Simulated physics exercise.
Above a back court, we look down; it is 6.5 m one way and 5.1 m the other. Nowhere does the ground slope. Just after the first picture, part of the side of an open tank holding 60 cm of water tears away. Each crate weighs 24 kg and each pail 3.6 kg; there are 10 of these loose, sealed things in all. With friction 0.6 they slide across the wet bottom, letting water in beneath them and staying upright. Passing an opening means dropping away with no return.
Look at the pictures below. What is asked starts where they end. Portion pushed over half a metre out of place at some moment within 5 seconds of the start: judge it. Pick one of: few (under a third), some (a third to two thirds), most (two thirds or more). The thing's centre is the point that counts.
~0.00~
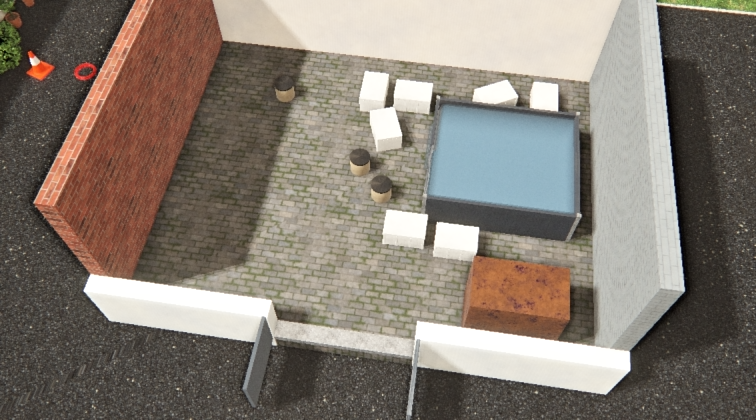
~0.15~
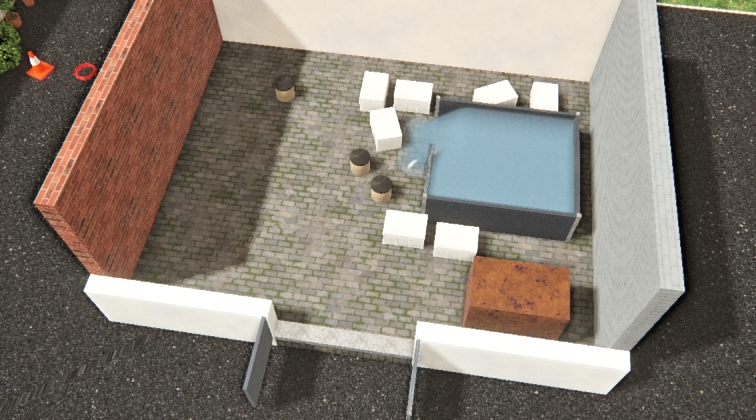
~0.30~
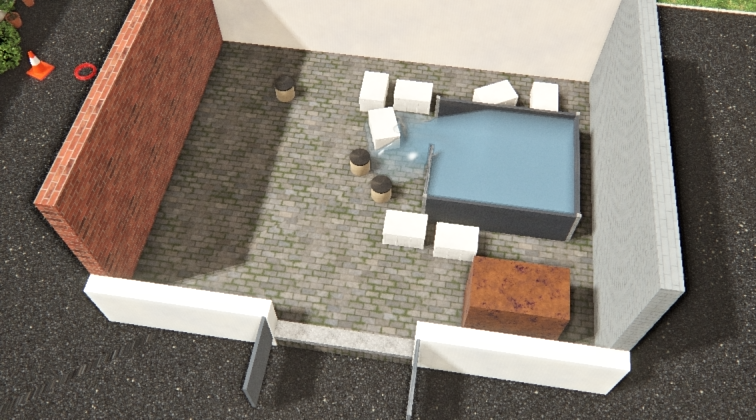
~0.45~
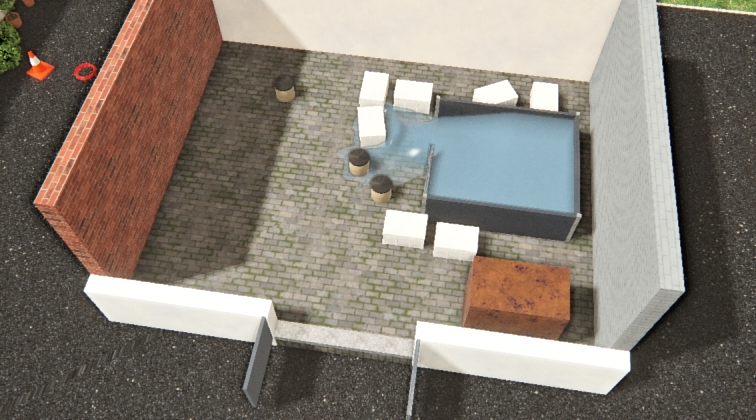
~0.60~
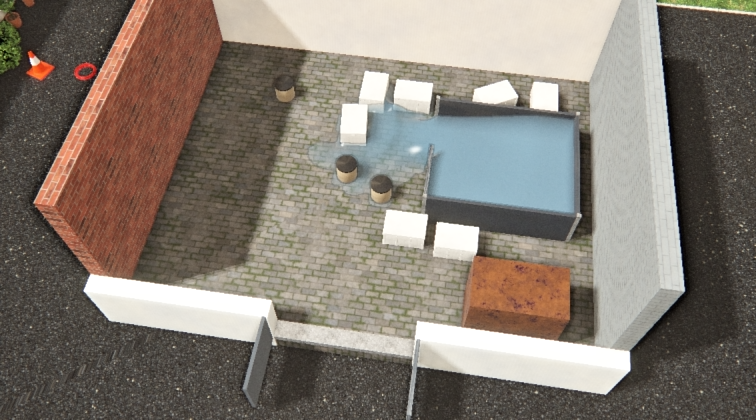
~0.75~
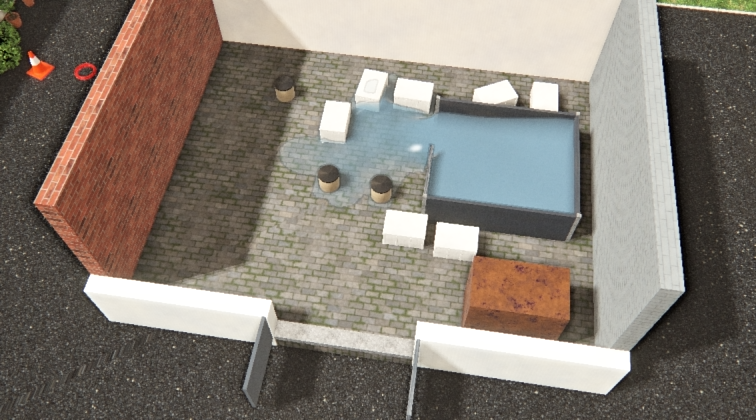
Some.
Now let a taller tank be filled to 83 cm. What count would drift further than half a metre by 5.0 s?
5.
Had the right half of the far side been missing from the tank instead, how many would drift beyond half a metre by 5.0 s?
So the tally would be 5.
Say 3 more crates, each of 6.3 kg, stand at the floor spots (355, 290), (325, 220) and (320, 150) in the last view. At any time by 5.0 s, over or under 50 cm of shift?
First stays inside, second stays inside, third goes beyond.
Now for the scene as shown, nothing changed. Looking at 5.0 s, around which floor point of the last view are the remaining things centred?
Centred roughly on (366, 162).
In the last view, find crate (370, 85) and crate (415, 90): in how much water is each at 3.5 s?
Some 25 cm at the first, some 2 cm at the second.
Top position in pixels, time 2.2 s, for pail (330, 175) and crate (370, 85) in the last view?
Around (227, 228) and (298, 43).
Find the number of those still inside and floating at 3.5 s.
Of them, 4.
After 1.1 s 2 of 10 are over 50 cm from their spots; 0 afloat.
After 2.2 s 4 of 10 are over 50 cm from their spots; 1 afloat.
After 3.5 s 4 of 10 are over 50 cm from their spots; 4 afloat.
After 5.0 s 4 of 10 are over 50 cm from their spots, and 4 have been at some point; 4 afloat.
